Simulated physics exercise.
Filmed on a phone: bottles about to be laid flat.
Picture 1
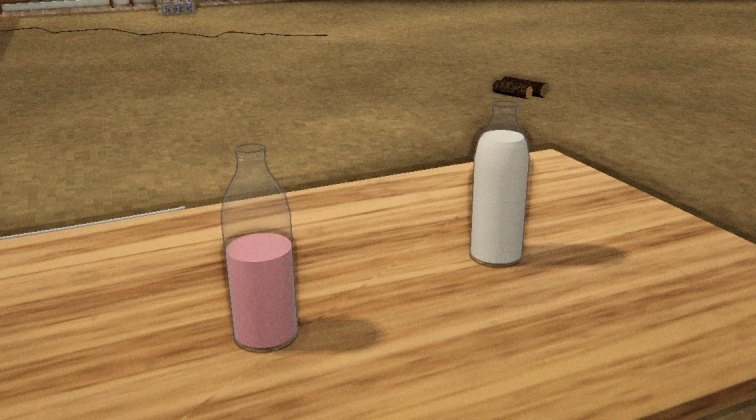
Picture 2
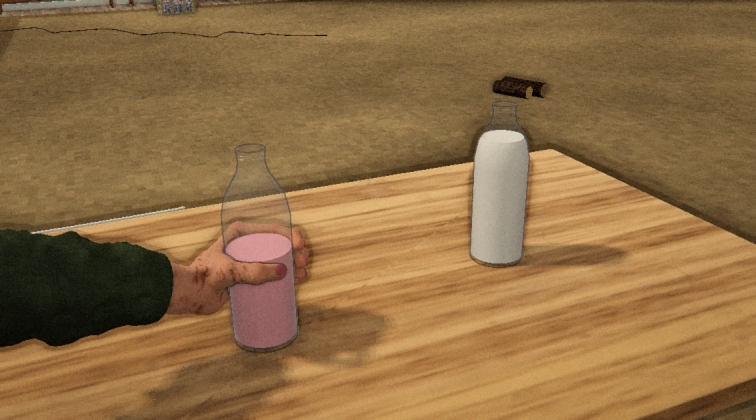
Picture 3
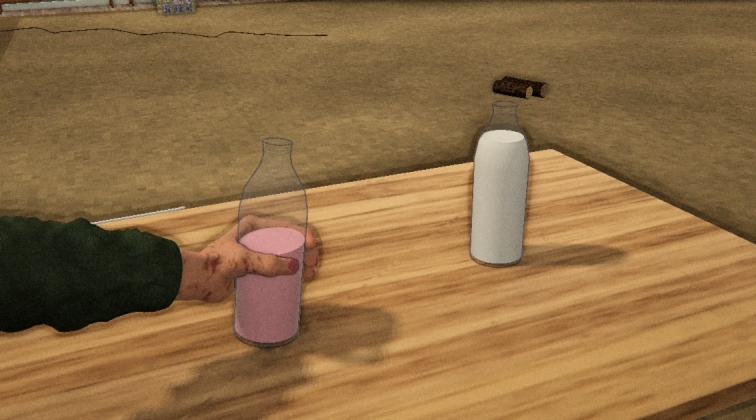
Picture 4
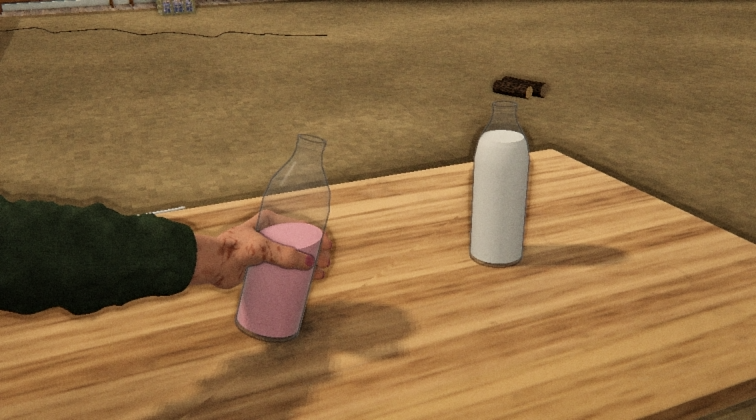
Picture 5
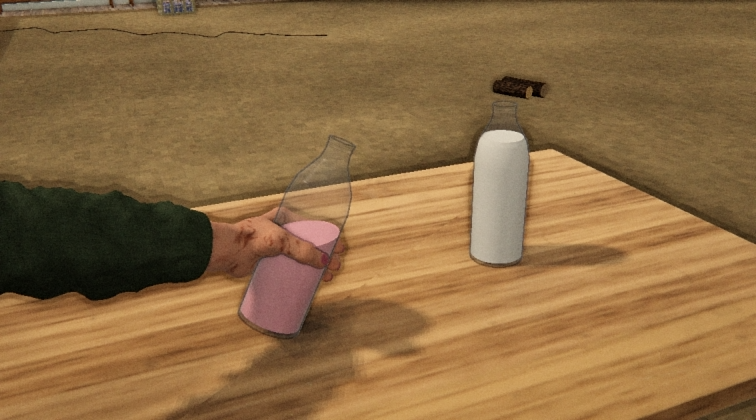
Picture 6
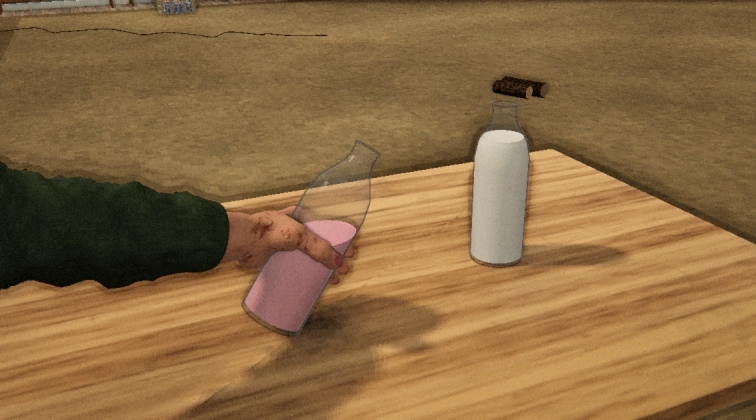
On a wooden tabletop above brown ground, an open bottle about half full of pink liquid stands left of a fuller bottle of white liquid. A hand in a dark green sleeve reaches in from the left and grips the pink one, then leans it steadily rightward while the white one stays still.
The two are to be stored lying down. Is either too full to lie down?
The left bottle runs out; the right bottle runs out.
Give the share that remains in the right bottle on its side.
Roughly 30 per cent.
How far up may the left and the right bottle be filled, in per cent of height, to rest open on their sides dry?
Near 24 and 24 in a hundred.
Soon after, the left bottle is nearly down; left bottle, nothing comes out.
Later, the left bottle lies flat; left bottle, it is running out of the neck.
In the end, both lie flat; left bottle, it is running out of the neck; right bottle, it is running out of the neck.
